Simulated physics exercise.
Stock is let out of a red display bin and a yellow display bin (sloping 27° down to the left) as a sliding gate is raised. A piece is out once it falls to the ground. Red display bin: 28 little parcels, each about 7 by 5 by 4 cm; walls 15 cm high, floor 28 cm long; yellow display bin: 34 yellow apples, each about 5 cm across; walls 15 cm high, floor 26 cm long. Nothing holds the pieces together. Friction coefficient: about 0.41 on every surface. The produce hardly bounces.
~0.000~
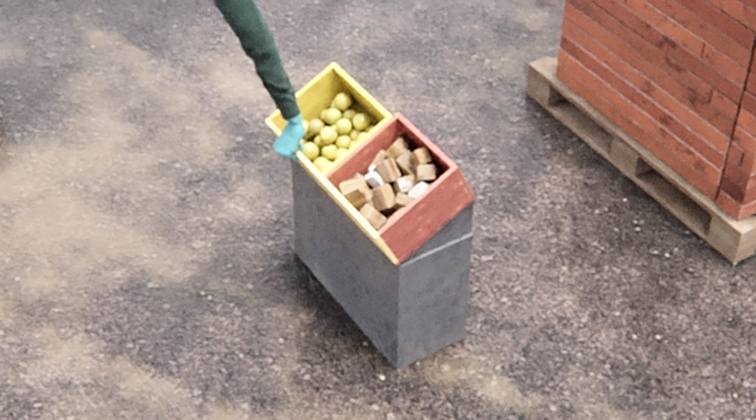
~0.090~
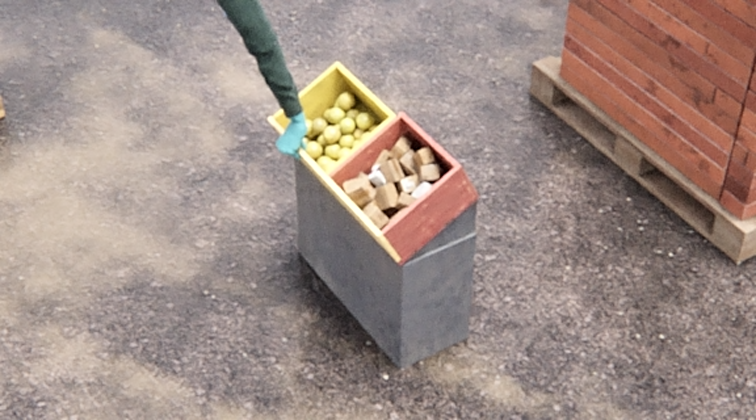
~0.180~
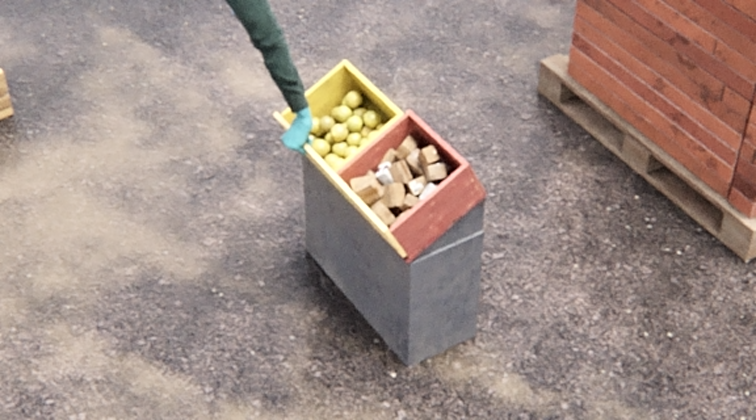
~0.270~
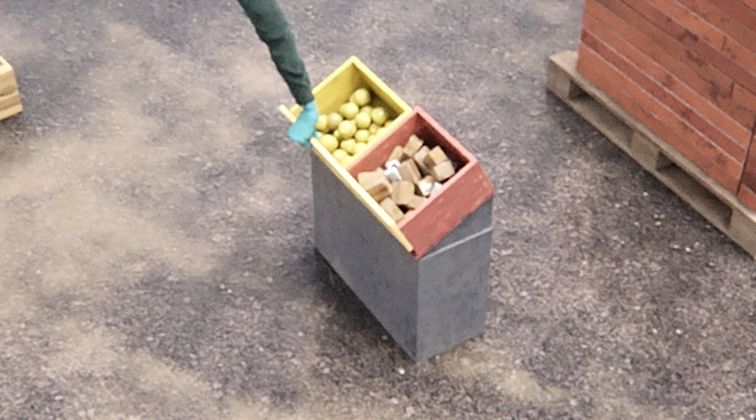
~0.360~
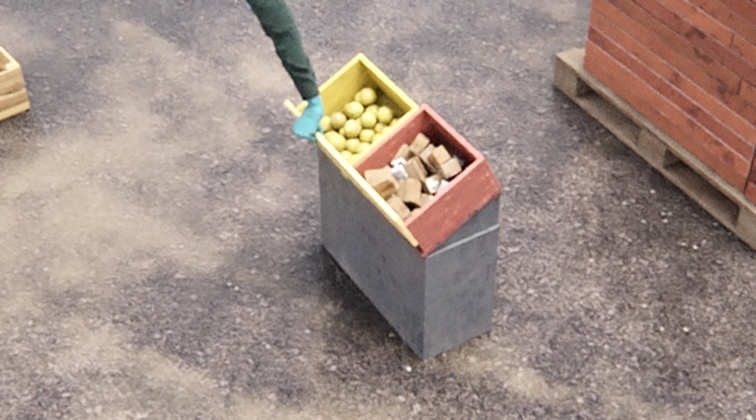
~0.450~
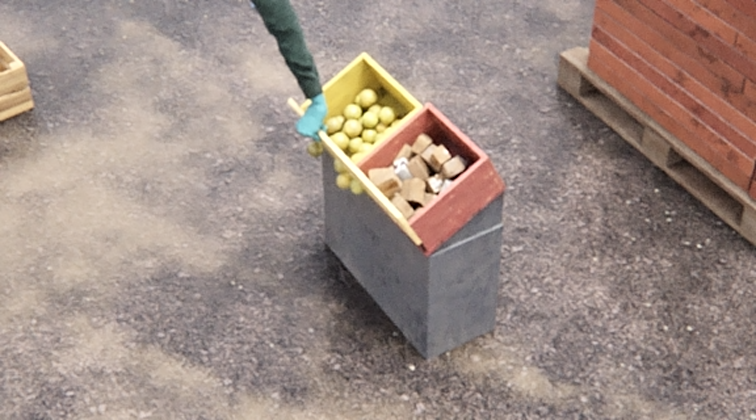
A patch of rough, stained grey ground is seen from high above. A grey stand holds a yellow bin of yellow apples behind a red bin of small brown and white parcels, with stacked reddish boards on a pallet at right. The view drifts left, bringing in a pale wooden crate, while a green-sleeved arm in a teal glove slowly raises the yellow-edged gate and a few apples show beneath it.
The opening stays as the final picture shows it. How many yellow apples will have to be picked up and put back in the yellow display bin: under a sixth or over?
The yellow display bin loses over a sixth of its yellow apples.
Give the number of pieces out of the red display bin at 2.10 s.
Out by then, roughly: Red display bin 2.
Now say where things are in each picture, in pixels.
In the first frame (places track the rim corner closest to us here), yellow display bin (its farthest corner) (332, 66); red display bin (378, 234); gap 0 cm; none in free fall.
In the second frame, yellow display bin (335, 65); gap 1 cm.
In the third frame, yellow display bin (343, 63); gap 2 cm.
In the fourth frame, yellow display bin (351, 60); gap 4 cm.
In the fifth frame, yellow display bin (358, 57); gap 5 cm.
In the sixth frame, yellow display bin (362, 56); red display bin (408, 224); gap 6 cm; none in free fall.
After 0.86 s, the red display bin has all 28 and the yellow display bin is down by 6 of 34.
After 1.38 s, the red display bin has all 28 and the yellow display bin is down by 11 of 34.
After 2.10 s, the red display bin is down by 2 of 28 and the yellow display bin is down by 13 of 34.
When it is over (at 3.02 s), the red display bin is down by 2 of 28 and the yellow display bin is down by 14 of 34. Asked share, 14 of 34, 41 per cent.
